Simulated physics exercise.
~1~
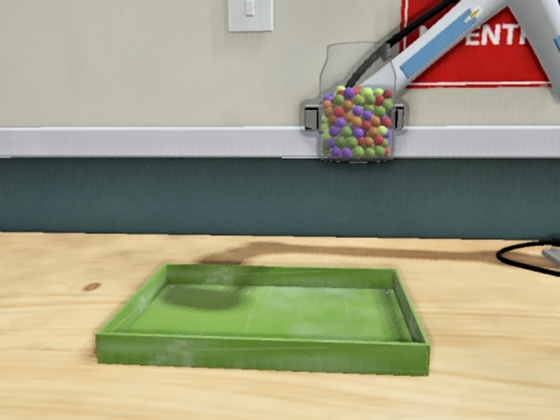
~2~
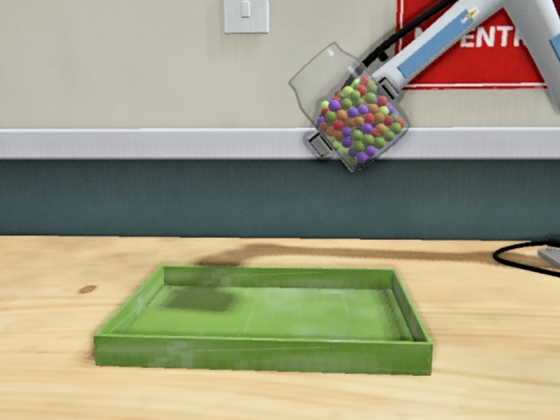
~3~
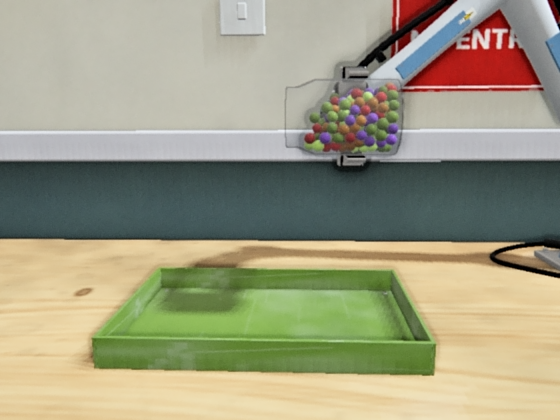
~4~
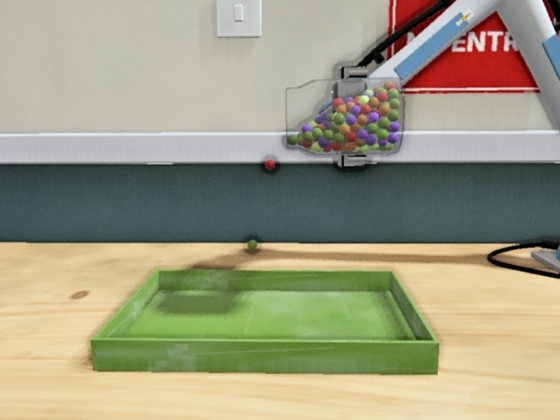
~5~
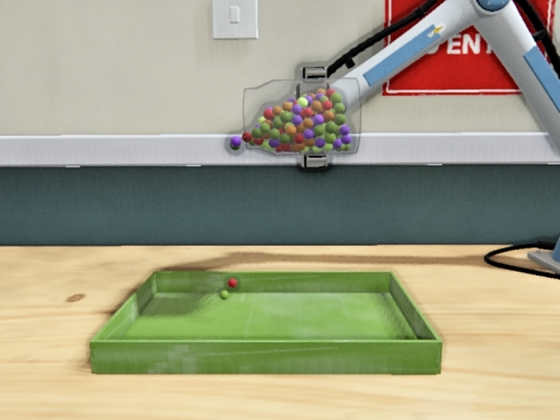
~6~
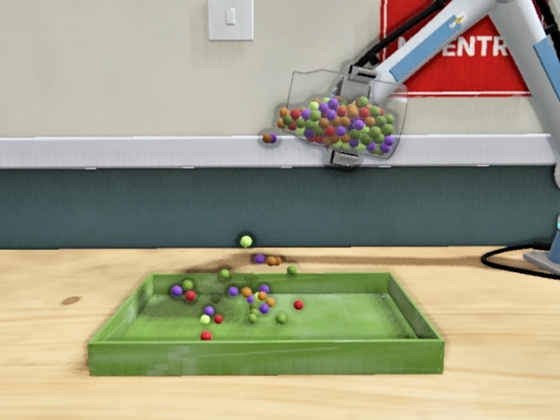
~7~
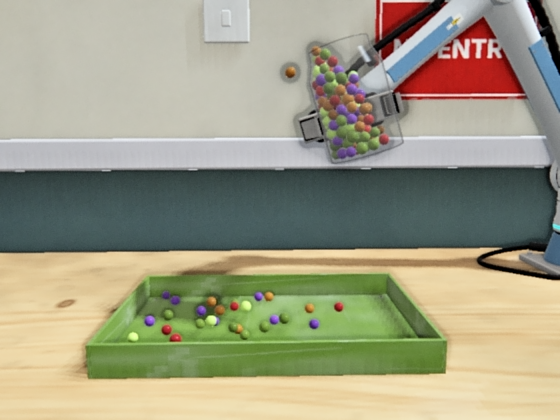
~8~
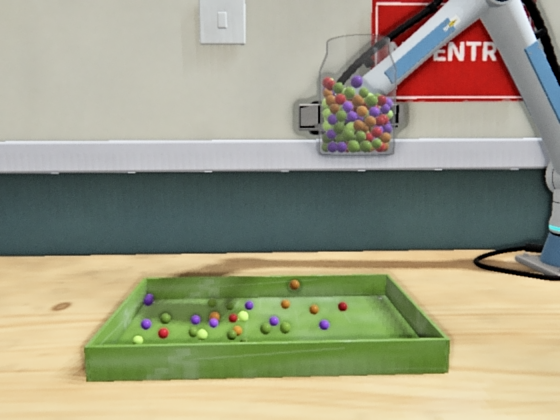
The clip opens on a robot arm holding a clear jar full of colourful round sweets, upright above a shallow green tray on a wooden table. The arm tips the jar to the left until it lies on its side, and a red and a green sweet drop out. Still holding it sideways, the arm shifts the jar left and then back right, and many more sweets tumble into the tray. The jar then swings back upright as a stray sweet falls outside it. It ends upright and still mostly full, with a small scattering of sweets in the tray.
